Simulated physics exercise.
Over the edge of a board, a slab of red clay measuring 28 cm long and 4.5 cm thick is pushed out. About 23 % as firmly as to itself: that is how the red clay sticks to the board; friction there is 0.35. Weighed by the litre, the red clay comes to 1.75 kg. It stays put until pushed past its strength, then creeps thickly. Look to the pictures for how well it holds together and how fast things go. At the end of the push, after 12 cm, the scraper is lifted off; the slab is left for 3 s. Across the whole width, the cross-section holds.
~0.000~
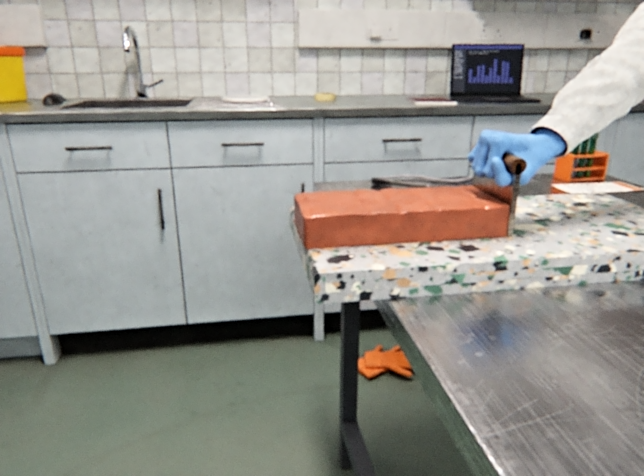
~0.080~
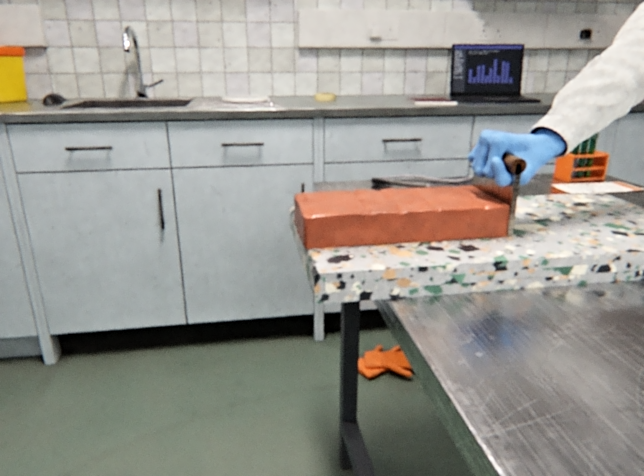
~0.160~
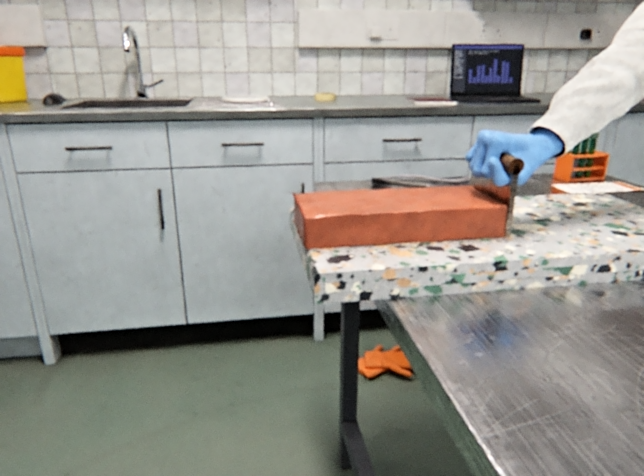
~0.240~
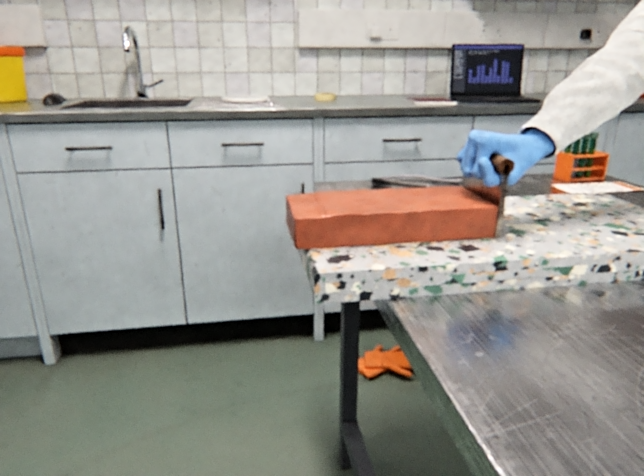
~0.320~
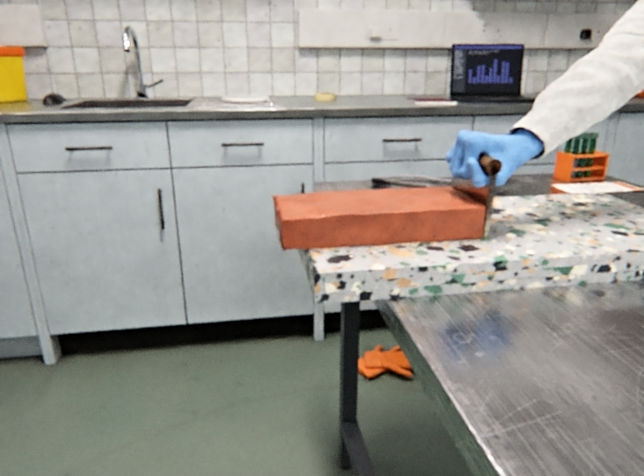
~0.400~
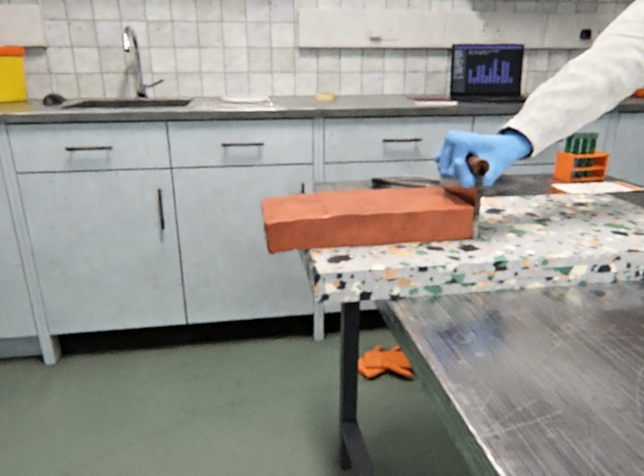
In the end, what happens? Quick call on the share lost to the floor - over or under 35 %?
Under, I would say.
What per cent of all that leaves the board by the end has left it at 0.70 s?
100 per cent.
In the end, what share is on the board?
Board: Roughly 60 %.
After 0.70 s, 60 % lies on the board and 0 % has fallen.
After 1.06 s, 58 % lies on the board and 28 % has fallen.
After 1.41 s, 58 % lies on the board and 28 % has fallen.
After 1.77 s, 58 % lies on the board and 28 % has fallen.
After 3.77 s, 58 % lies on the board and 28 % has fallen.
